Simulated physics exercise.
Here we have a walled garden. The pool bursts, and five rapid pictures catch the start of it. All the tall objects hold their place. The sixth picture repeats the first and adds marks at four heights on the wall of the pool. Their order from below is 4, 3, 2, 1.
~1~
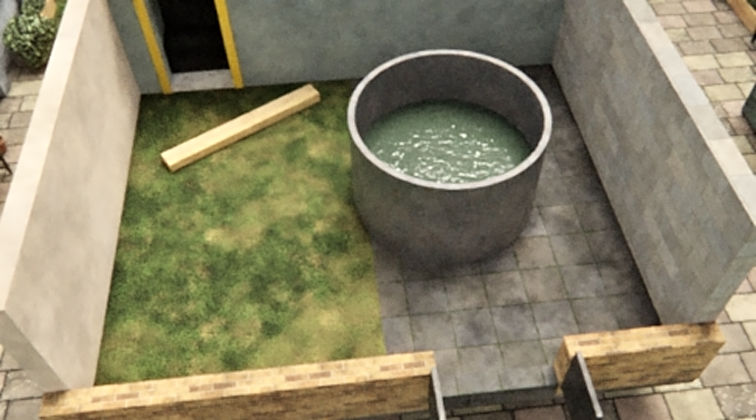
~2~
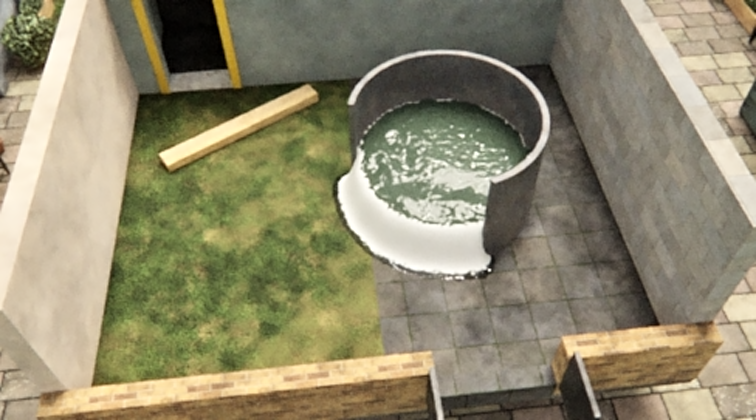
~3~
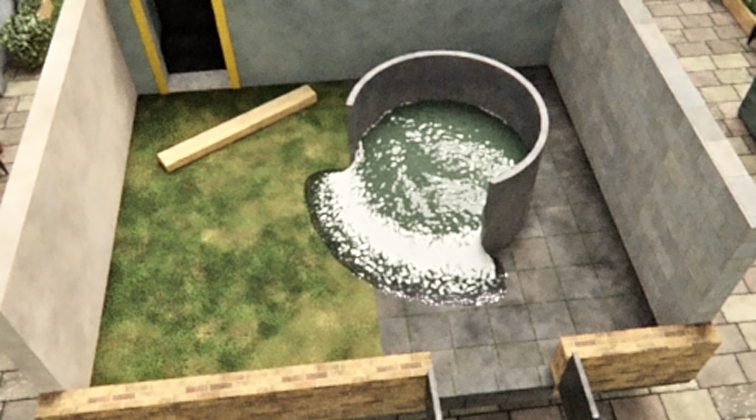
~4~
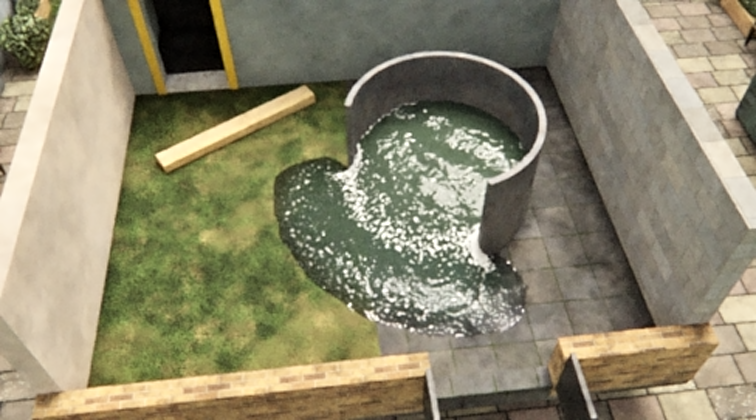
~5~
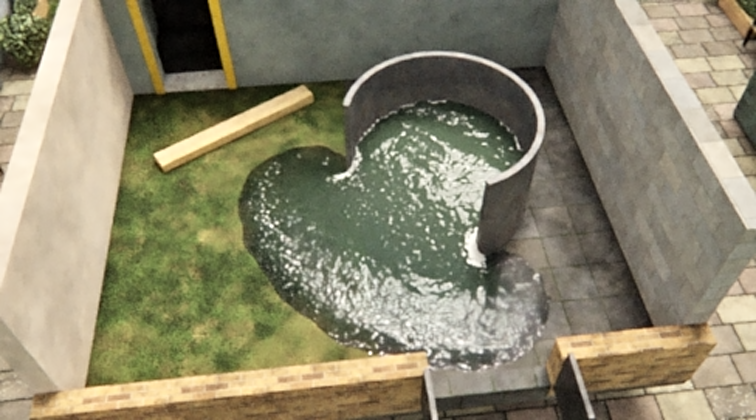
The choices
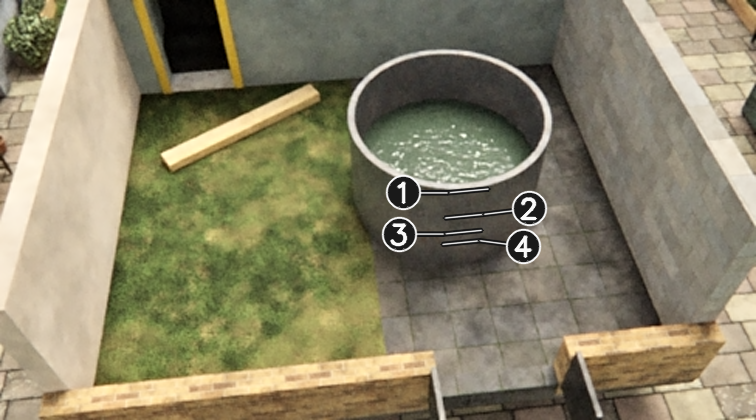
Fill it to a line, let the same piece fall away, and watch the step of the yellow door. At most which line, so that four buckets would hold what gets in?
2 is the one.
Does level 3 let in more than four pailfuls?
No, that is safe.
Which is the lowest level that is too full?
Here it is level 1.
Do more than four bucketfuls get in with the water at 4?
No, that is safe.
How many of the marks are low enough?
Three.
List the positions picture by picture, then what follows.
Water in the pool at rest, its middle at (445, 158); foot of the yellow doorway at (204, 90); open gate at (500, 341).
Water covers 2 % of the ground and shows as far out as (487, 267).
Water covers 6 % of the ground and shows as far out as (496, 289).
Water covers 13 % of the ground and shows as far out as (516, 292).
Water covers 21 % of the ground and shows as far out as (252, 183).
On the marked copy, 1 at (468, 190); 2 at (464, 216); 3 at (462, 232); 4 at (461, 242); from the bottom up 4, 3, 2, 1.
With 1, about 10 bucketfuls get in.
With 2, a splash gets over, under a bucket.
With 3, nothing gets over.
With 4, nothing gets over.
